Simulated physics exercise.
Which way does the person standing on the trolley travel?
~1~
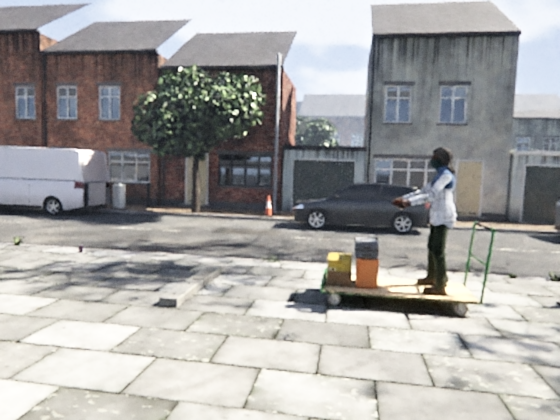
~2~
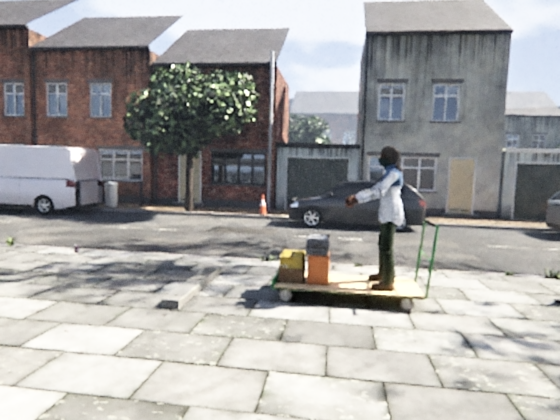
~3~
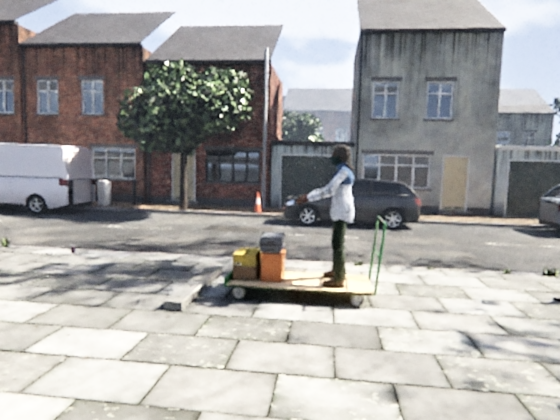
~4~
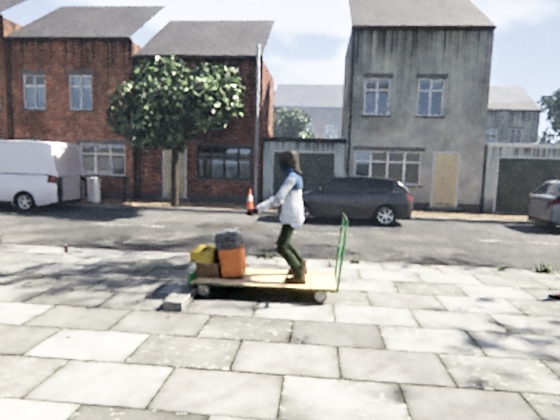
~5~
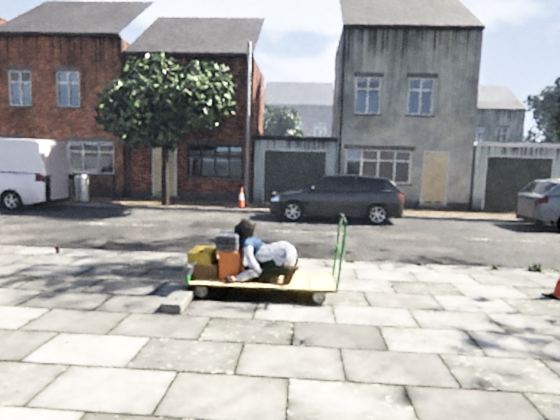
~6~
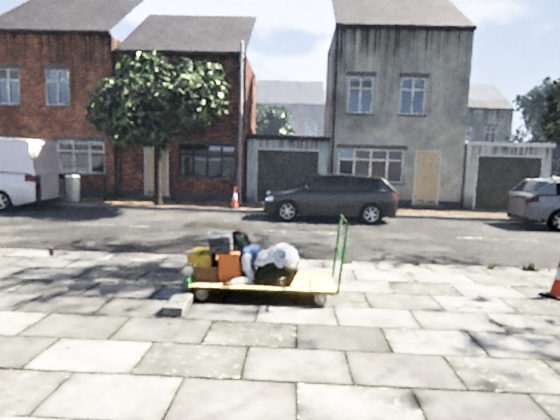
The person travels to the left, riding on the trolley.
On a paved street, a trolley rolls left, stops at a kerb, and its rider crumples onto the deck.
